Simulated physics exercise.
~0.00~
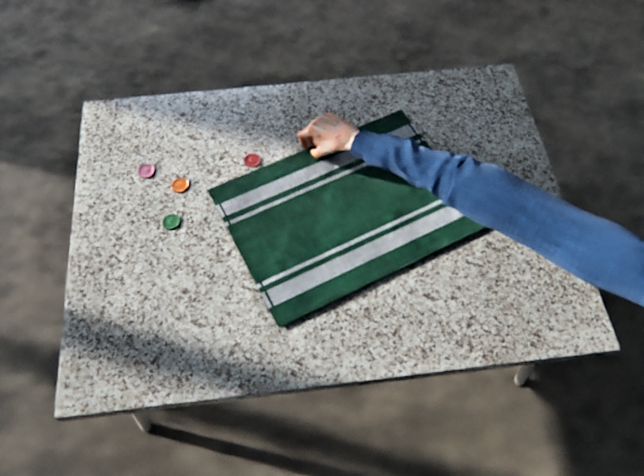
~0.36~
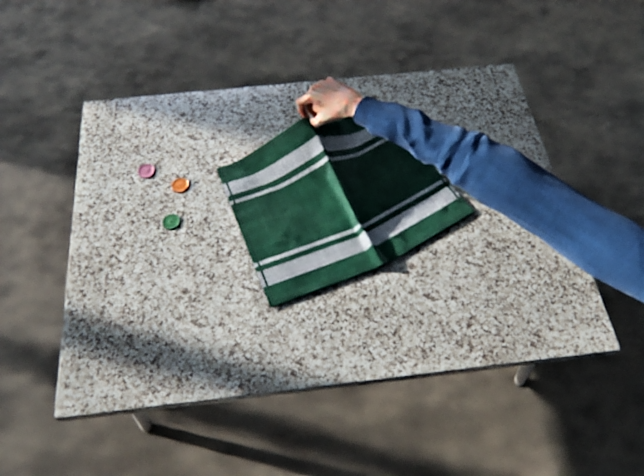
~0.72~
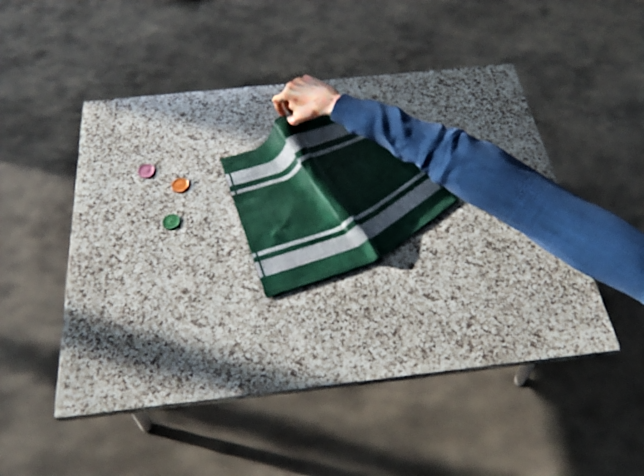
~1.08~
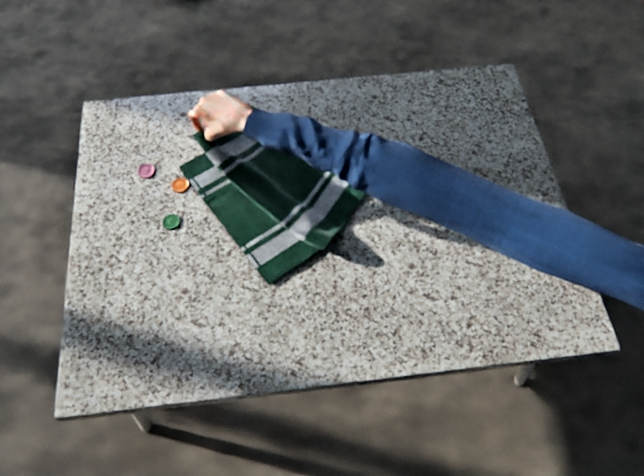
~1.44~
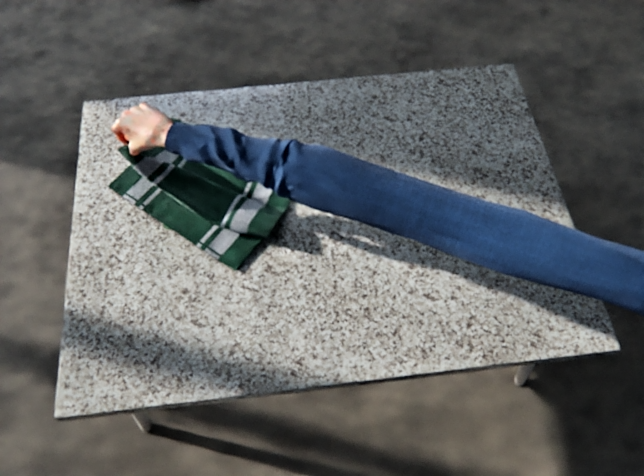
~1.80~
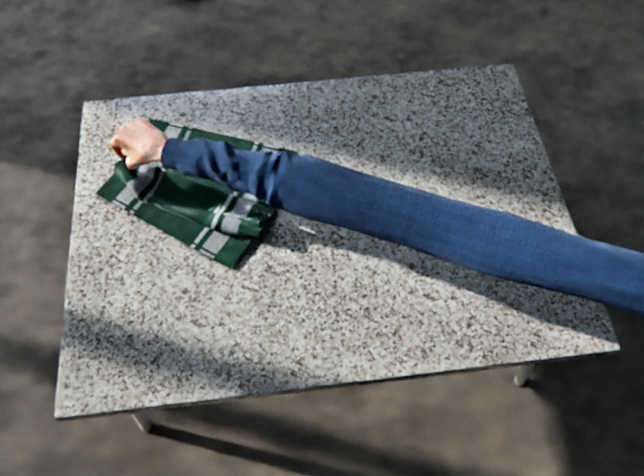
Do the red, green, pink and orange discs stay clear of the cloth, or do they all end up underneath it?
All of them end up underneath it. The cloth covers the red, green, pink and orange discs.
A green cloth with pale stripes lies flat on a speckled grey table, seen from above at an angle, with pink, orange, green and red discs near its left side. A hand in a blue sleeve, reaching in from the right, pinches the cloth's upper edge and lifts it, and the cloth slides over the red disc. The arm draws the cloth leftward as it creases and narrows, covering the orange disc, then the pink and green ones. The hand lowers the pinched part, leaving the cloth bunched at the upper left with all four discs hidden and the hand still on it.
